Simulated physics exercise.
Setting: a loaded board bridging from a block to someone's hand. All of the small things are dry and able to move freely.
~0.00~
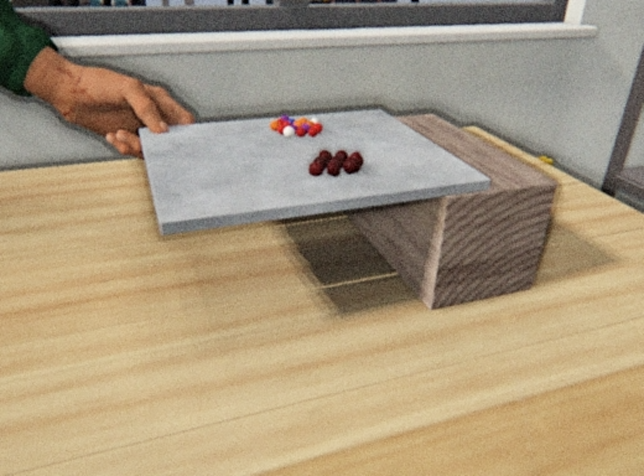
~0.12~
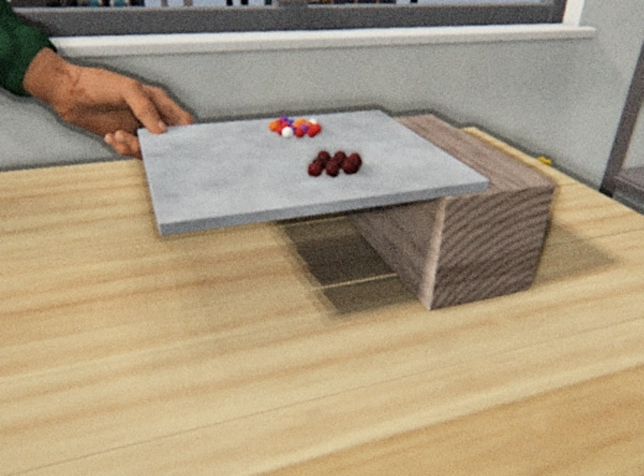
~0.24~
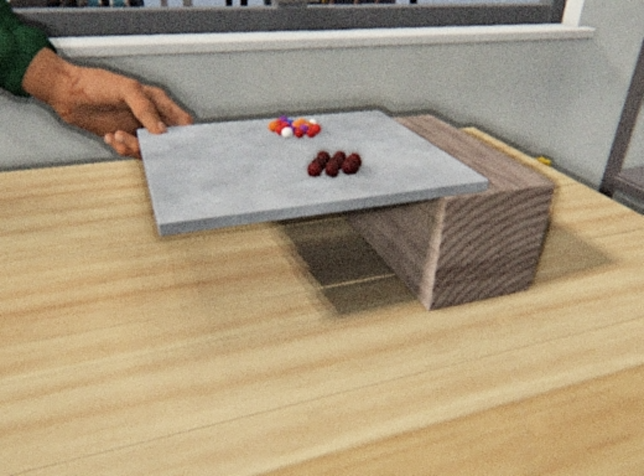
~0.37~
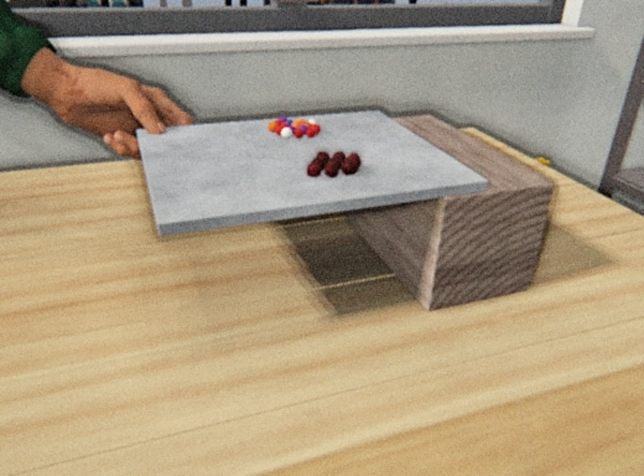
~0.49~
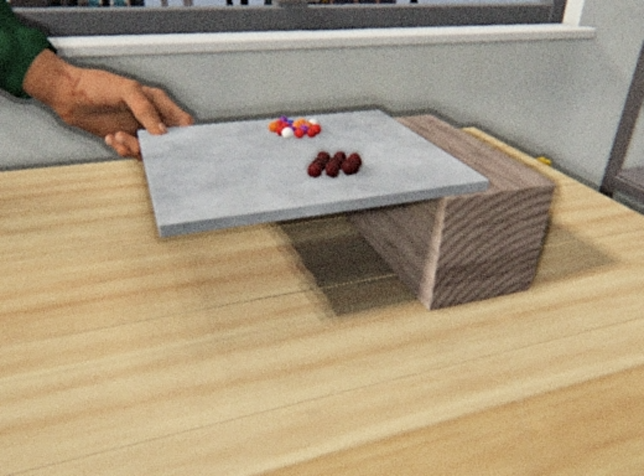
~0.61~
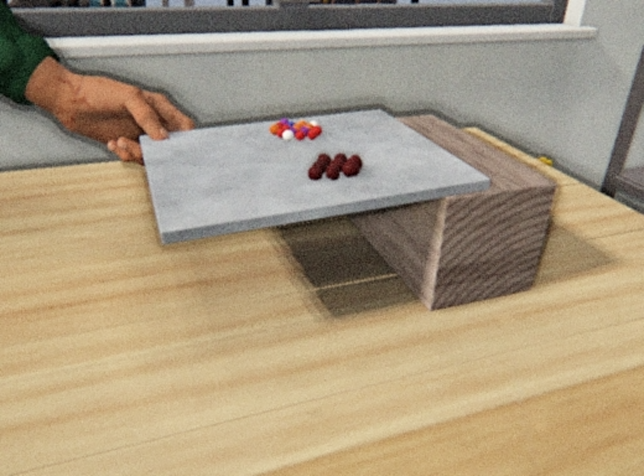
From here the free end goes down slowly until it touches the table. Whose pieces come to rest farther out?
Farther out in the end is the farther-off one.
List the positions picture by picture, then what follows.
Held end of the board at (172, 222), level; block at (432, 199), tall, over half the board's length; near batch at (338, 162), a few dried cherries; far batch at (299, 126), a few round plastic beads, in the first picture.
Held end of the board at (171, 223), level; far batch at (298, 126), in the second picture.
Held end of the board at (171, 223), level; near batch at (336, 163), in the third picture.
Held end of the board at (170, 223), level; far batch at (297, 127), in the fourth picture.
Held end of the board at (171, 225), level; near batch at (337, 163), in the fifth picture.
Held end of the board at (173, 231), down by 2°; block at (432, 200); near batch at (337, 165), not moving; far batch at (298, 129), not moving, in the sixth picture.
Around 1.10 s, board sloping at 13°; near batch all still on the board; far batch all still on the board.
Around 1.63 s, board sloping at 27°; near batch mostly at the foot of the board; far batch mostly up to a board's length out.
Around 2.26 s, board resting at 31°; near batch mostly less than half a board's length out; far batch mostly one to two board lengths out.
Finally (3.9 s), board resting at 31°; near batch mostly less than half a board's length out; far batch mostly more than two board lengths out, about a third gone off the table; the far batch has gone farther.
